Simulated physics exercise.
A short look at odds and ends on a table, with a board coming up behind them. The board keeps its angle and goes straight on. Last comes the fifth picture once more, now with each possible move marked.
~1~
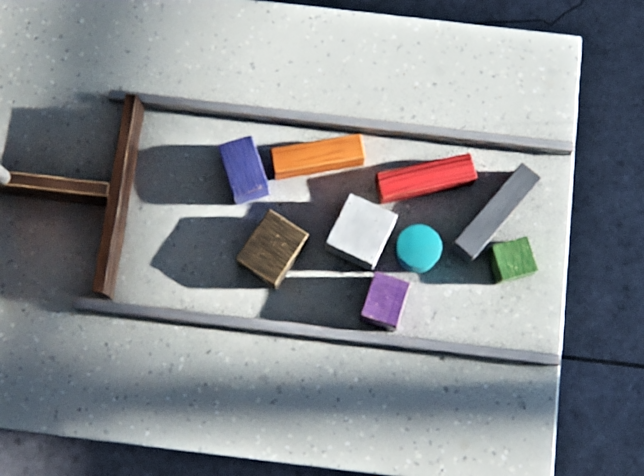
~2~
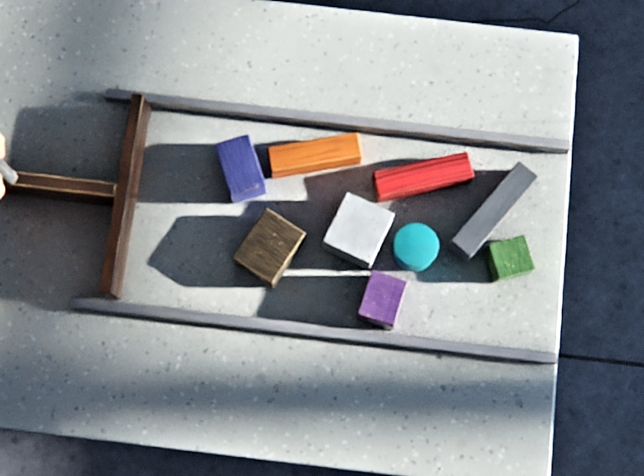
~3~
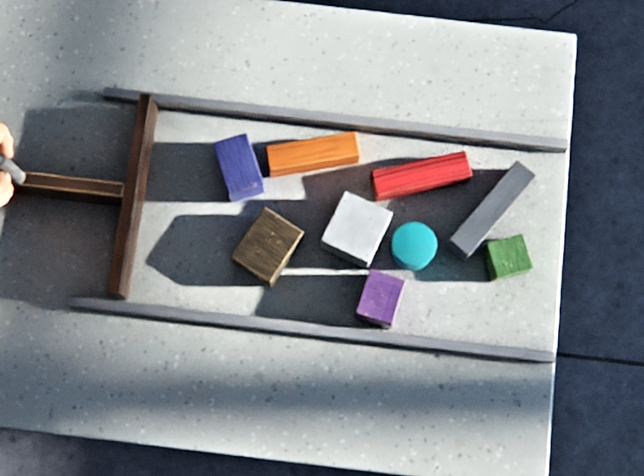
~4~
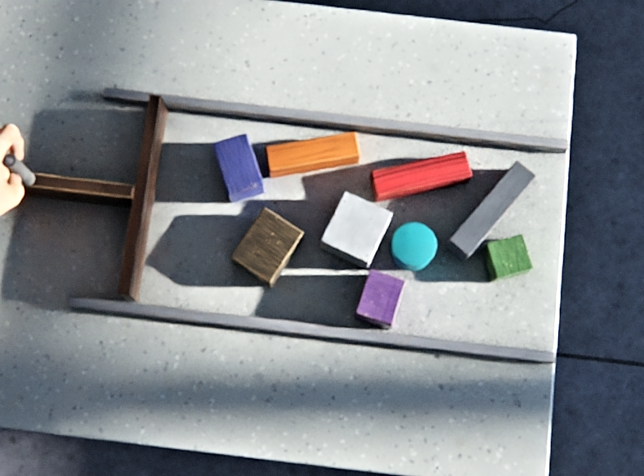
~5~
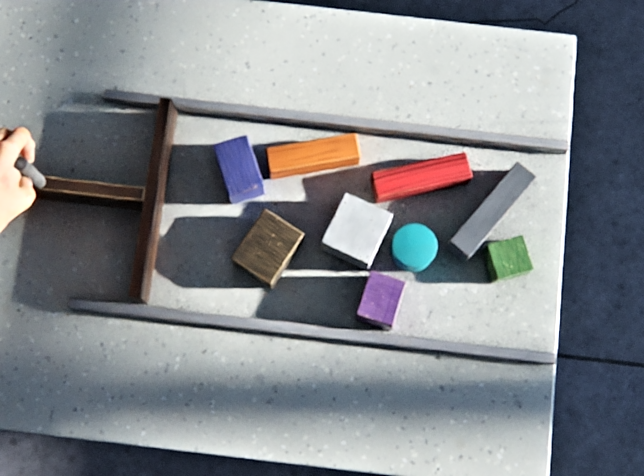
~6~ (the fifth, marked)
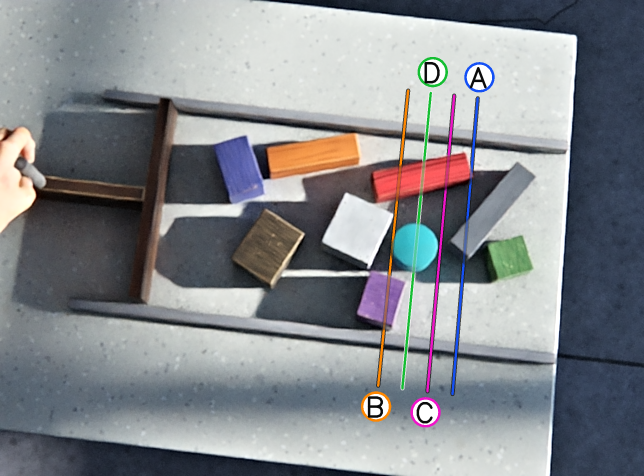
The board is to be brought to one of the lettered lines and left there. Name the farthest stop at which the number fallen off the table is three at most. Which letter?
The farthest such stop is A.
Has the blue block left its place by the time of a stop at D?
Yes.
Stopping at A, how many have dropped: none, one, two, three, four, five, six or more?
Three.
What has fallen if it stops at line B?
The green block goes over.
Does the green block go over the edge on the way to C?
Yes.
On the marked copy, A at (466, 241); B at (394, 233); C at (441, 239); D at (417, 236).
Taking A. A third of the way, board (263, 208); orange stick (362, 160); blue block (293, 184).
Two thirds of the way, board (377, 221); green block (561, 277); grey bar (545, 207).
When it is over, board (466, 231); grey bar over the edge; green block over the edge; three fallen.
As for the rest, B is within the limit but short; C is within the limit but short; D is within the limit but short.
